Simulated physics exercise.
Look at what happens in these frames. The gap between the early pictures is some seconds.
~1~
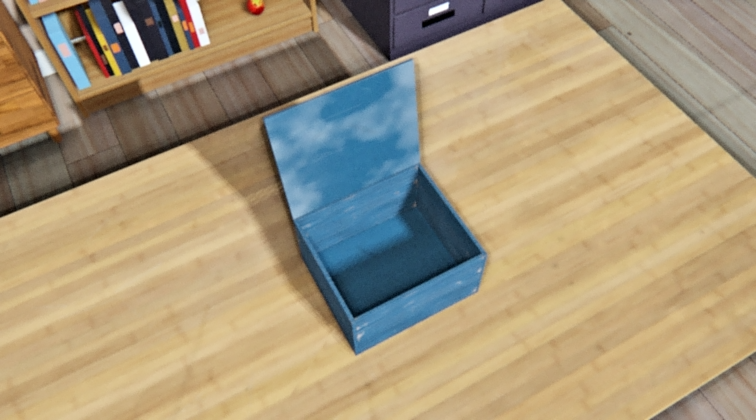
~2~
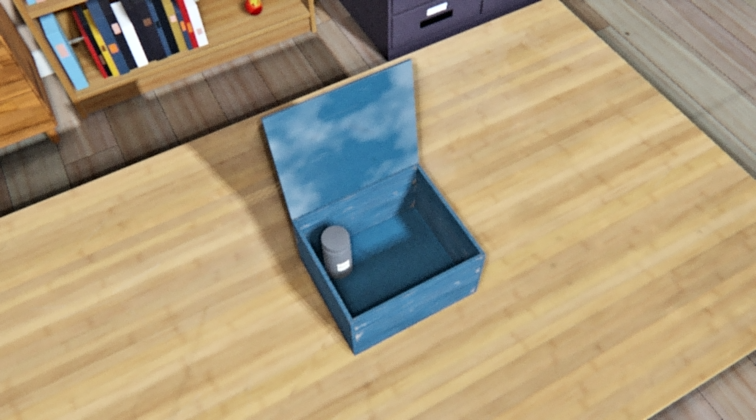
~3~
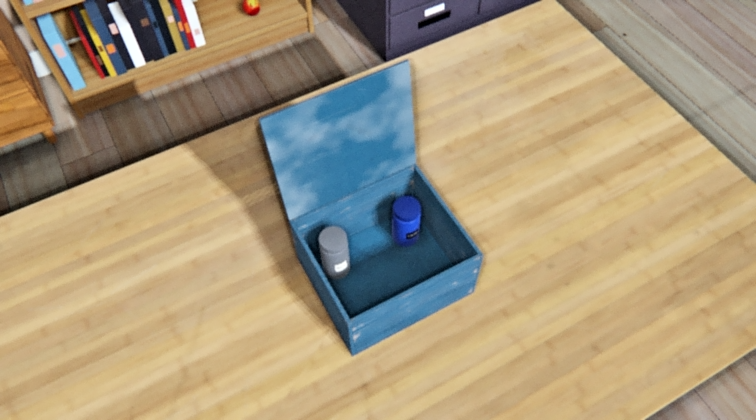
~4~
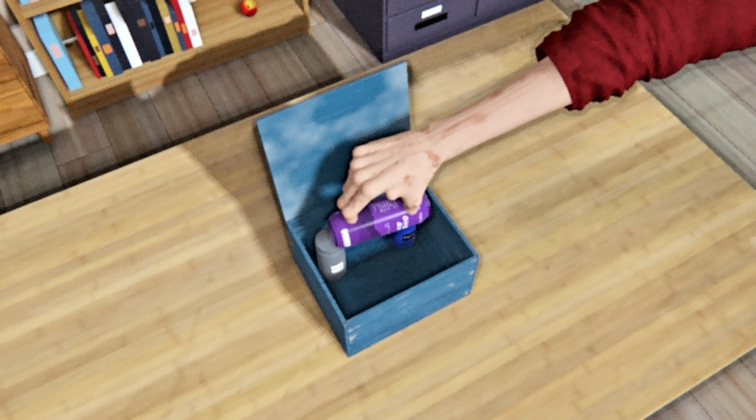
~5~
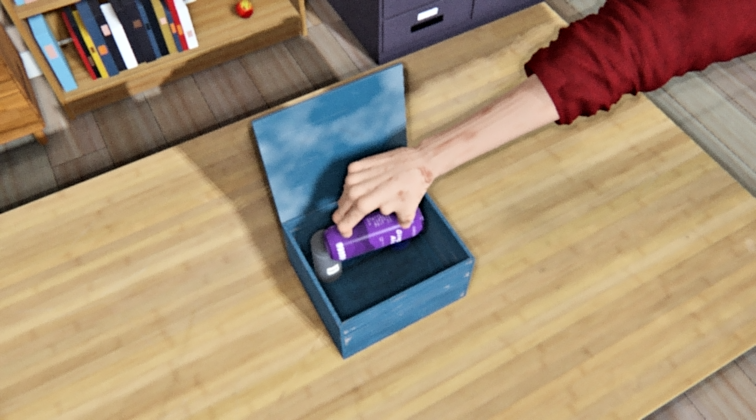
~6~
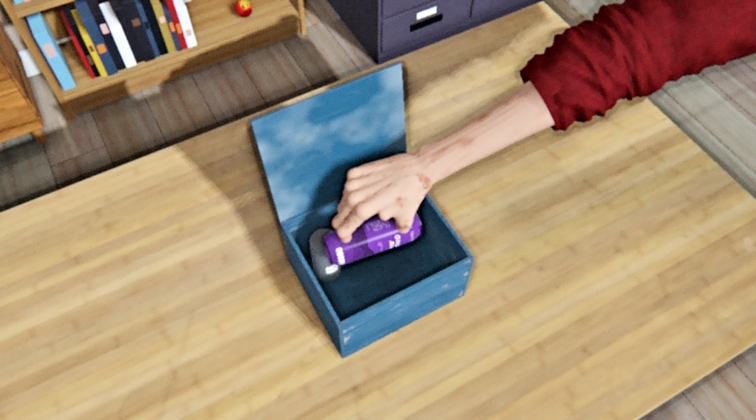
On a wooden table, an open blue box held first a gray container, then a blue shaker beside it, before a hand in a red sleeve lowered a purple can sideways into the box.
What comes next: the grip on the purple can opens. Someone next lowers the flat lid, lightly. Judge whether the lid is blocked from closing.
Judgement: Not blocked, the lid closes.
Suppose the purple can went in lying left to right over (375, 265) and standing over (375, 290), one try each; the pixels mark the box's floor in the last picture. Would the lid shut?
First time round it drops into place, and second time round it won't go down.
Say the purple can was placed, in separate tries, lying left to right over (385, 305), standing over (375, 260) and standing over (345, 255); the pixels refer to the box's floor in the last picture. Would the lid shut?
First, it shuts; second, it stays open; third, it shuts.
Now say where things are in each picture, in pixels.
The last thing is not in view yet, in the first frame.
The last thing is not in view yet, in the second frame.
The last thing is not in view yet; blue shaker (406, 222), in the third frame.
Still above its spot; purple can (379, 218), in the fourth frame.
Still above its spot; purple can (373, 231), in the fifth frame.
In place under the hand; purple can (372, 236), in the sixth frame.
Then, 0.30 s later than the last frame, purple can moved well along near (363, 280).
Then, 1.30 s later than the last frame, lid 79° above the rim; purple can moved well along near (379, 306).
Then, 1.70 s later than the last frame, lid 48° above the rim; purple can moved well along near (379, 305).
Then, 2.00 s later than the last frame, lid 14° above the rim; purple can moved well along near (378, 304).
When it is over, lid shut; moved from the start, purple can; the other 2 as before. End places, in pixels of the last picture, purple can near (378, 303).
